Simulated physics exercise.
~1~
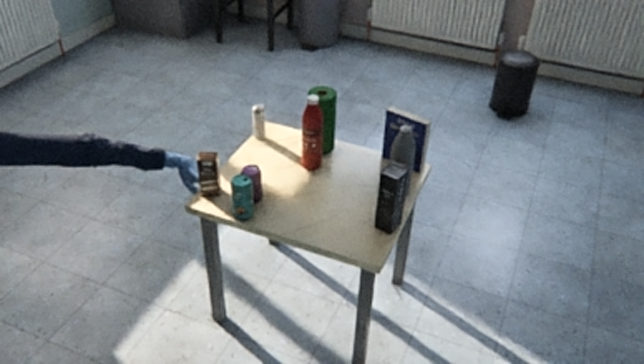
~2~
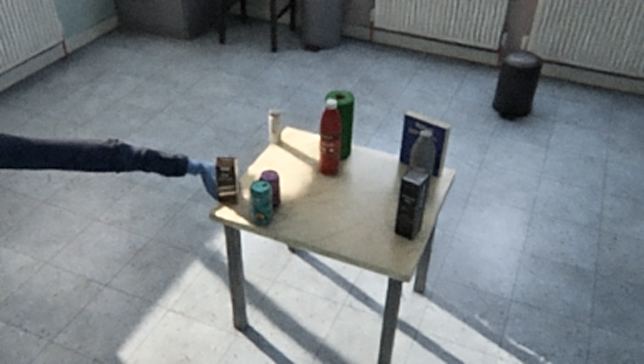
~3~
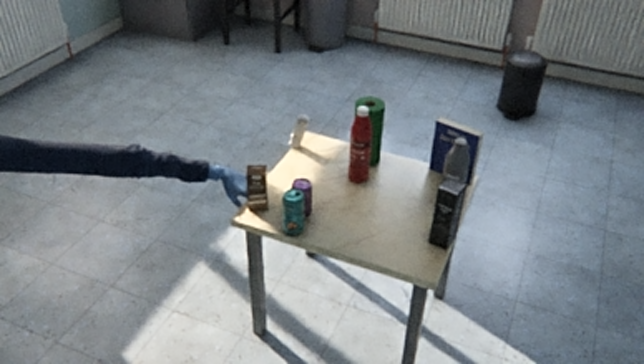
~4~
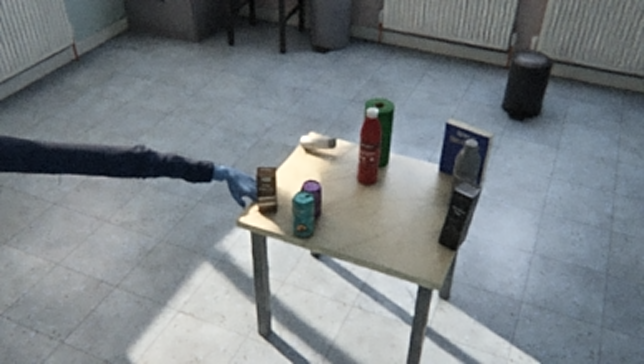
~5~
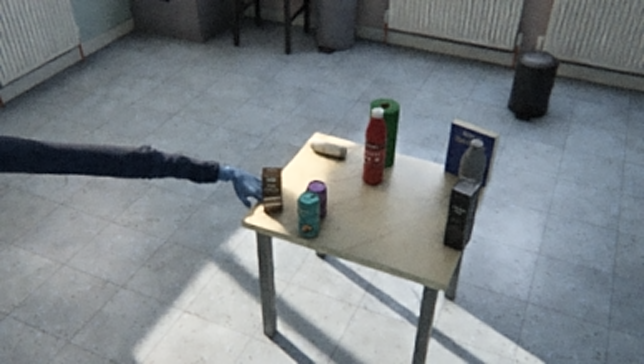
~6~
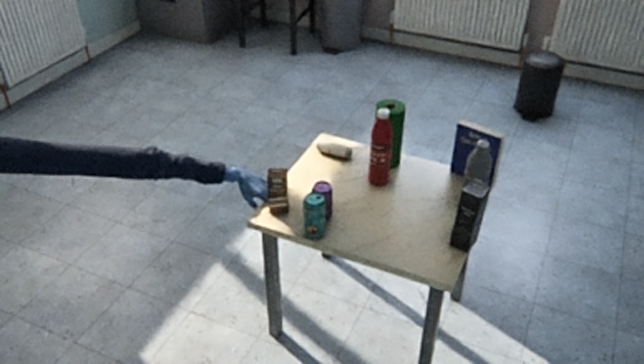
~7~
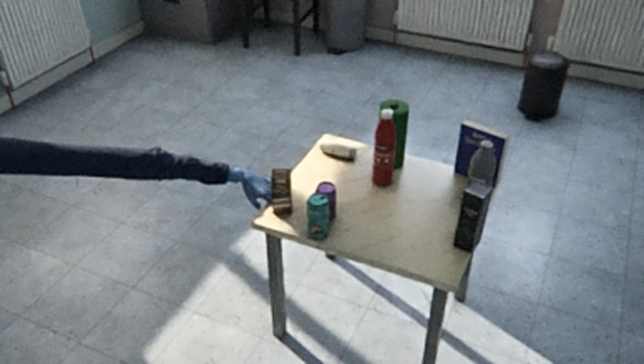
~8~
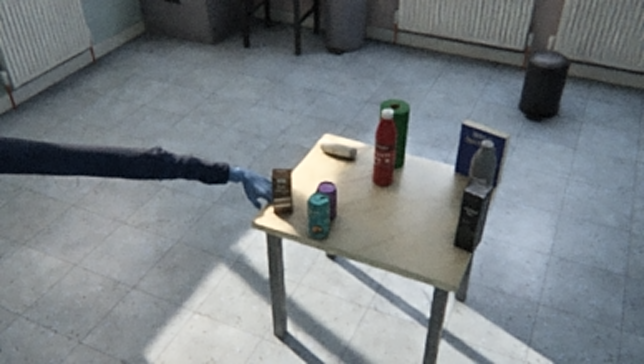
In a room with grey floor tiles and white radiators, seen from above at an angle, a pale wooden table stands in sunlight. A red bottle and green roll stand near the middle, a small white shaker at the back left, turquoise and purple cans at the front left beside a brown carton, and a blue book, grey bottle and black carton on the right. A blue-gloved hand at the left edge moves the table to the right. The shaker leans, then topples onto its side. The table slows and stops, with the shaker lying on top and everything else upright.
